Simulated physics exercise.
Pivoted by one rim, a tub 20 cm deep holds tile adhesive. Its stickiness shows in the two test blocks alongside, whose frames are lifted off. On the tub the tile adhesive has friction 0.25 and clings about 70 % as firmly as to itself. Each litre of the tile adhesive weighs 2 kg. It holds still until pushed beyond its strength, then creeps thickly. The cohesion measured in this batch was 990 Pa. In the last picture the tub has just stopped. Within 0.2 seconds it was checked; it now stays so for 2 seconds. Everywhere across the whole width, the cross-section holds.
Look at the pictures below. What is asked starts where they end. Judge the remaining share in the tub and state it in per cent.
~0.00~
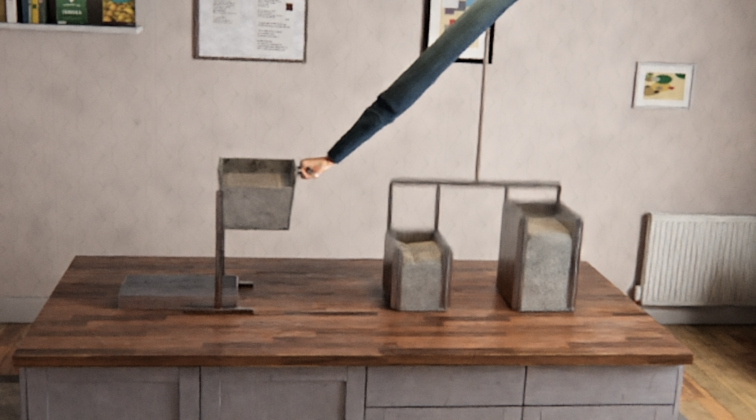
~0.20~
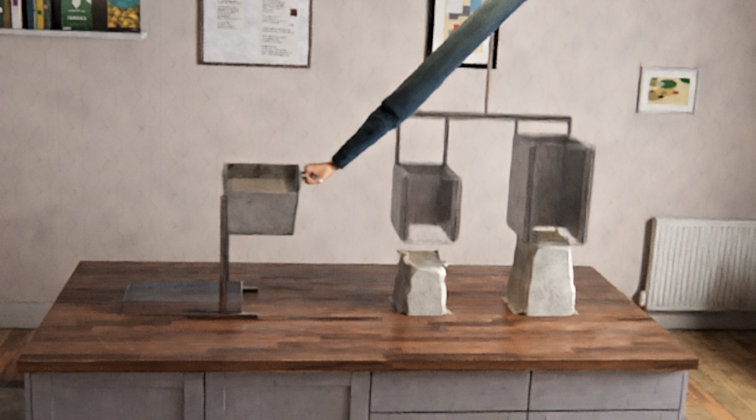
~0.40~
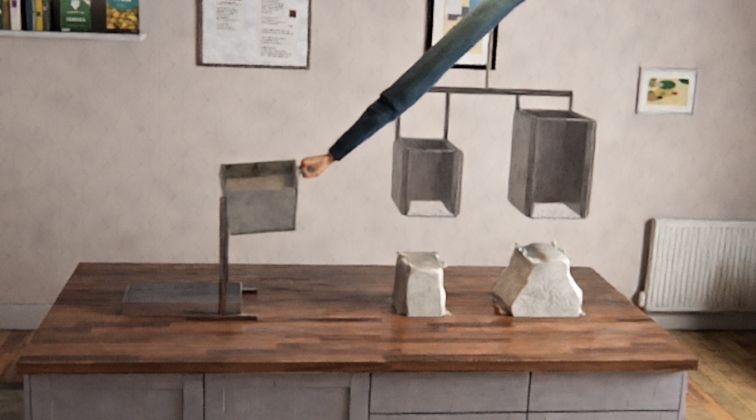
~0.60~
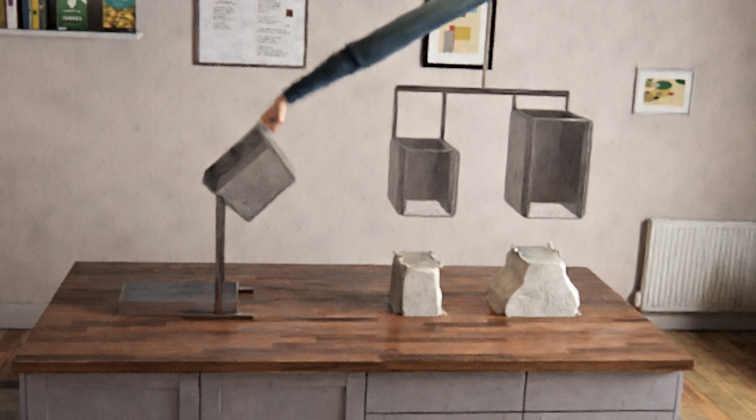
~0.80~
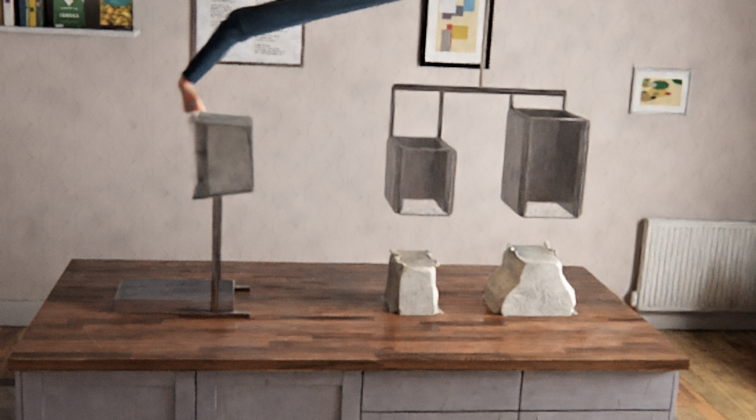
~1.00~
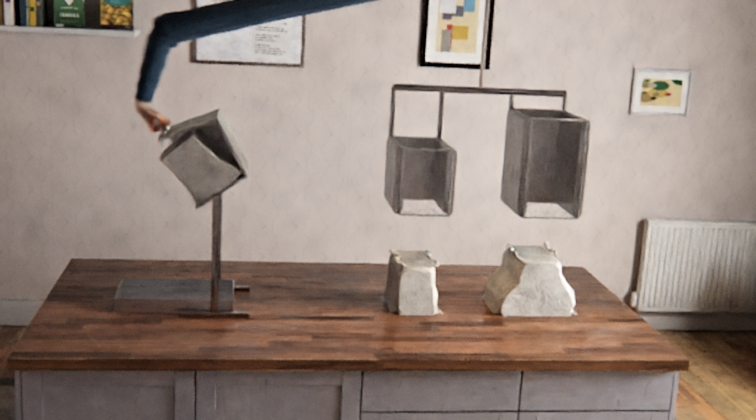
The remaining share is close to 0 %.
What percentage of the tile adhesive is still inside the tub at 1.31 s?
Around 0 per cent.
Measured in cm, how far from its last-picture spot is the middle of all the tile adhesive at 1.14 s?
The shift is near 14 cm.
After 1.14 s, the tub is at 118 degrees and holds 29 %.
After 1.31 s, the tub is at 118 degrees and holds 0 %.
After 1.48 s, the tub is at 118 degrees and holds 0 %.
After 1.65 s, the tub is at 118 degrees and holds 0 %.
After 3.00 s, the tub is at 118 degrees and holds 0 %.
